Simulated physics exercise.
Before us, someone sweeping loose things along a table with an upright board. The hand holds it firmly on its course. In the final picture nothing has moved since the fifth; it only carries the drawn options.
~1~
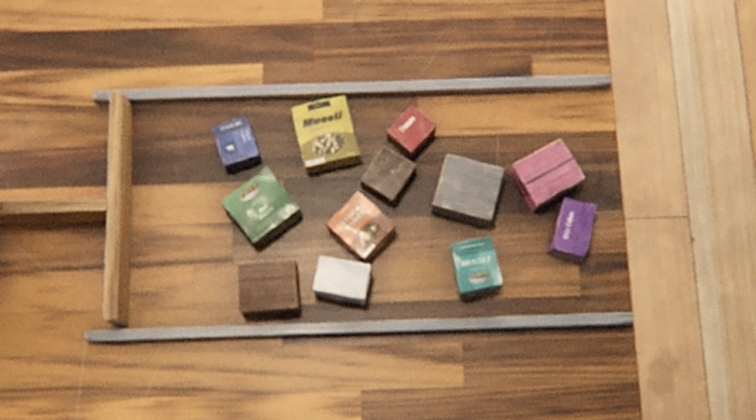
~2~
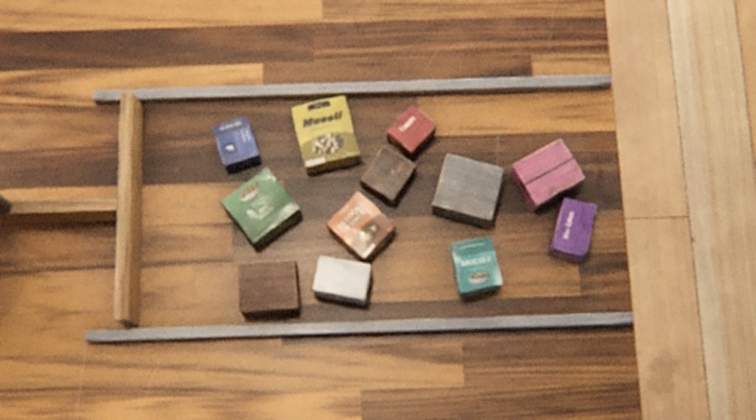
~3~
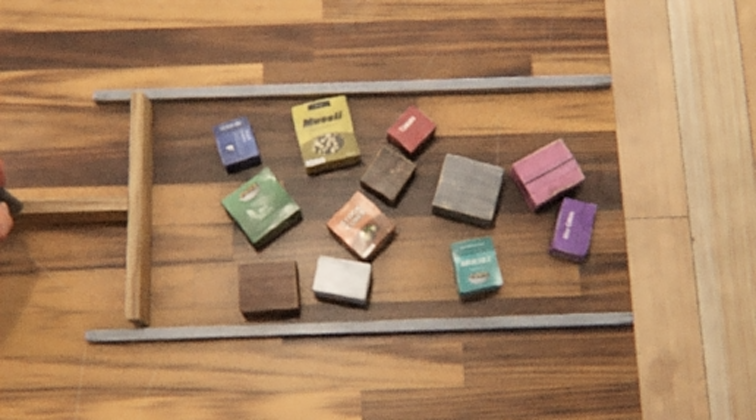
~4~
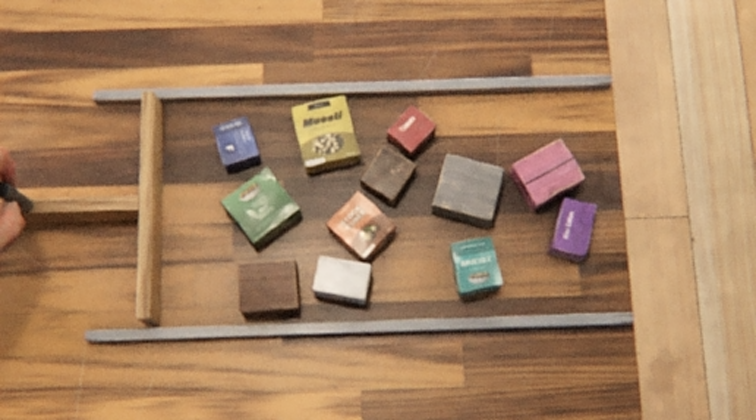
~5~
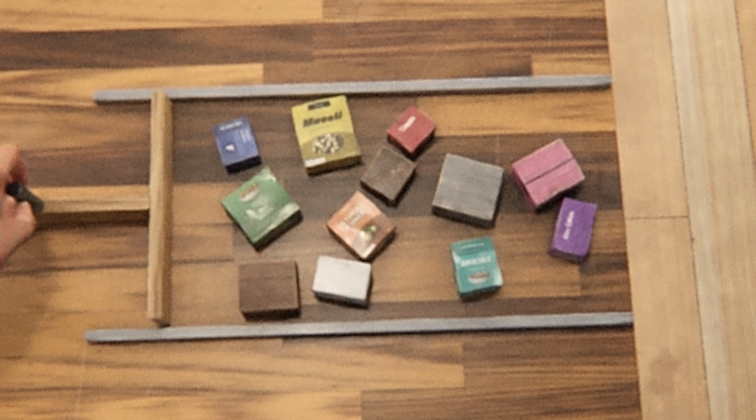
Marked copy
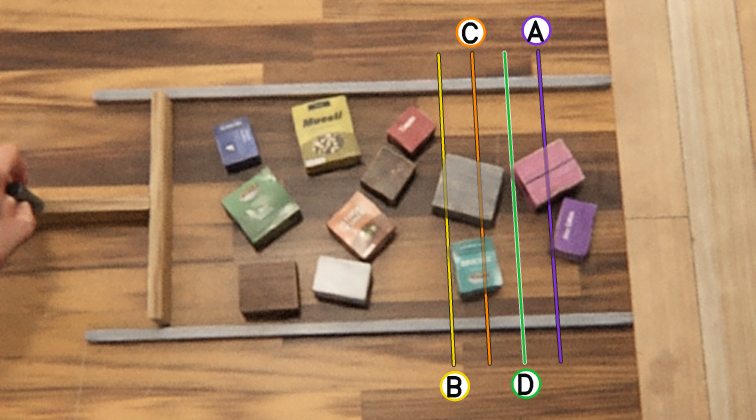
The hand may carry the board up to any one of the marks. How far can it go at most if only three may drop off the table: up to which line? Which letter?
No fourth one falls up to C.
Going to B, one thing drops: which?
It is the pink box.
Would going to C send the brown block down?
No.
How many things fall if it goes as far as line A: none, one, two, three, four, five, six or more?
In all, six or more.
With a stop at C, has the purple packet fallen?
Yes.
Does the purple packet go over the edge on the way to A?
By then, yes.
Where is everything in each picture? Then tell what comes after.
In the first frame, purple packet (572, 230); white block (342, 280); grey block (467, 191).
In the second frame, board (124, 203); blue packet (238, 145).
In the third frame, board (135, 203); red box (412, 132).
In the fourth frame, board (146, 202); pink box (546, 176).
In the fifth frame, board (156, 202); turquoise packet (475, 267); green packet (262, 209); yellow box (326, 135).
On the marked copy, A at (549, 201); B at (446, 204); C at (481, 203); D at (514, 202).
Following C. Soon after the start, board (272, 198); brown block (311, 287); white block (370, 281).
Later, board (389, 194); pink box (582, 168); grey block (525, 180).
In the end, board (479, 192); purple packet over the edge; pink box over the edge; two fallen.
As for the rest, A drops eight; B is within the limit but short; D drops five.
